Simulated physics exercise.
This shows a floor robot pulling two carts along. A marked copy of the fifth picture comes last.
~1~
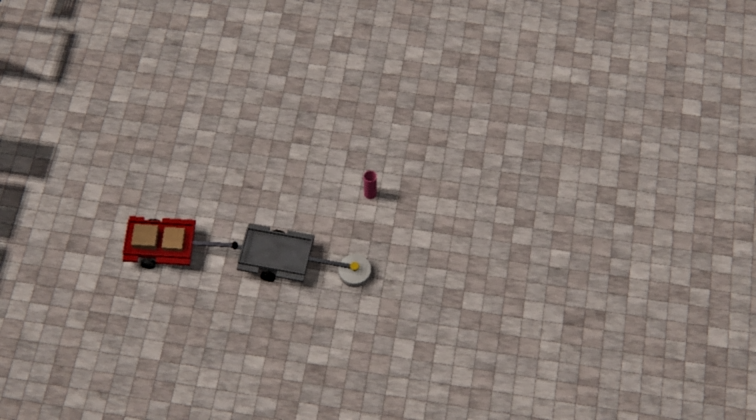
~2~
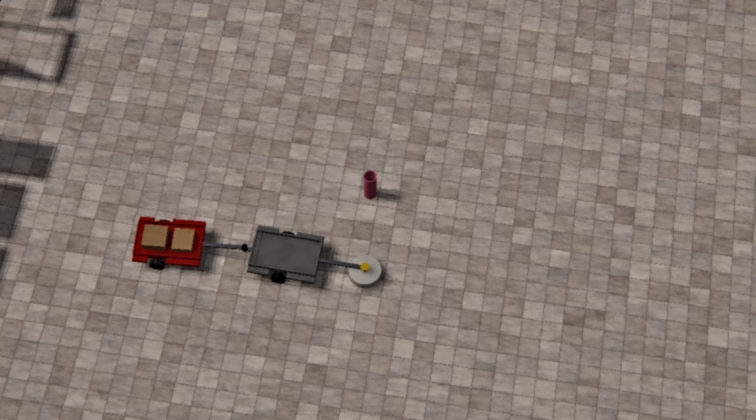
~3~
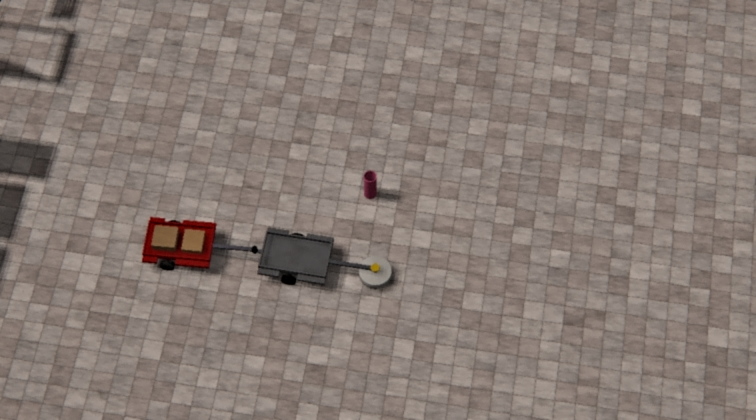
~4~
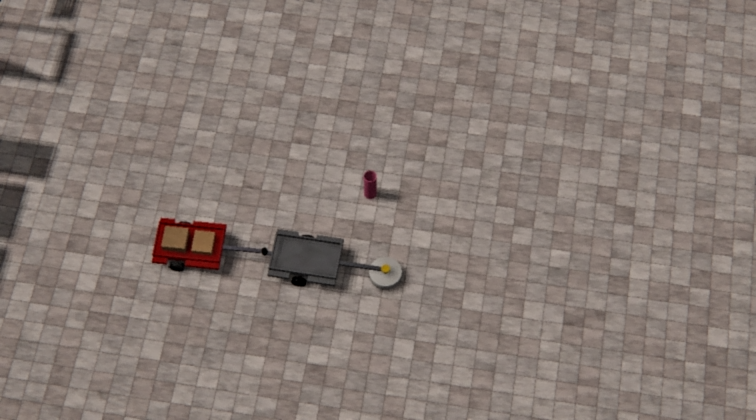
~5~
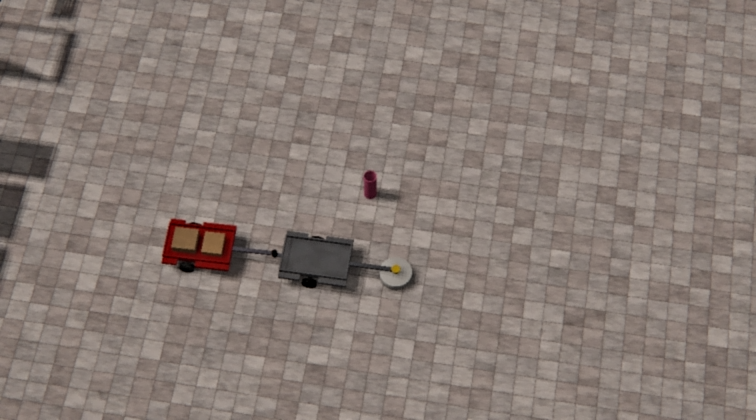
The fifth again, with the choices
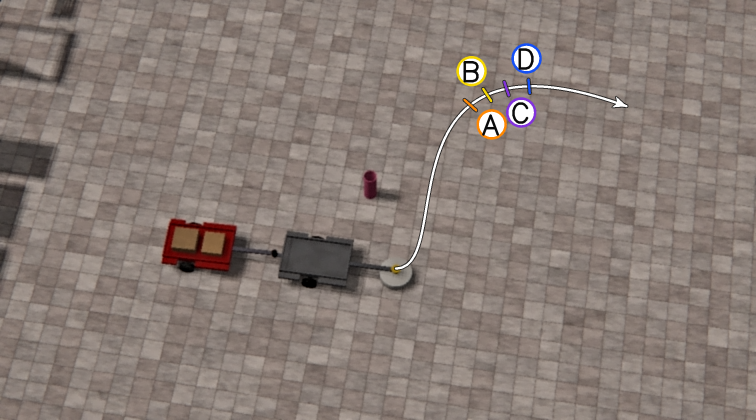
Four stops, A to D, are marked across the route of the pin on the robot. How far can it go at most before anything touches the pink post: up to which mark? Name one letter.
A.
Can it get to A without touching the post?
Yes.
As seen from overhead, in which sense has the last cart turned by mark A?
Anticlockwise.
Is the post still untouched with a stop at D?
No.
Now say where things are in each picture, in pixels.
The first picture shows pink post (370, 194); robot (355, 270); grey cart (276, 252).
The second picture shows robot (365, 270); grey cart (286, 253); red cart (169, 241); pink post (370, 194).
The third picture shows robot (375, 271); grey cart (296, 255); red cart (179, 242); pink post (370, 194).
The fourth picture shows robot (386, 272); grey cart (306, 257); red cart (189, 243); pink post (370, 194).
The fifth picture shows robot (396, 272); grey cart (316, 258); red cart (199, 244); pink post (370, 194).
On the marked copy, A at (470, 105); B at (487, 95); C at (507, 89); D at (529, 86); the route from (396, 269) via (458, 117) to (627, 106).
Following A. Soon after the start, robot (425, 217), last cart (248, 254).
Later, robot (440, 154), last cart (302, 253).
In the end, robot (470, 110), last cart (348, 230); nothing has been touched.
As for the rest, B is too far, the post has been hit; C is too far, the post has been hit; D is too far, the post has been hit.
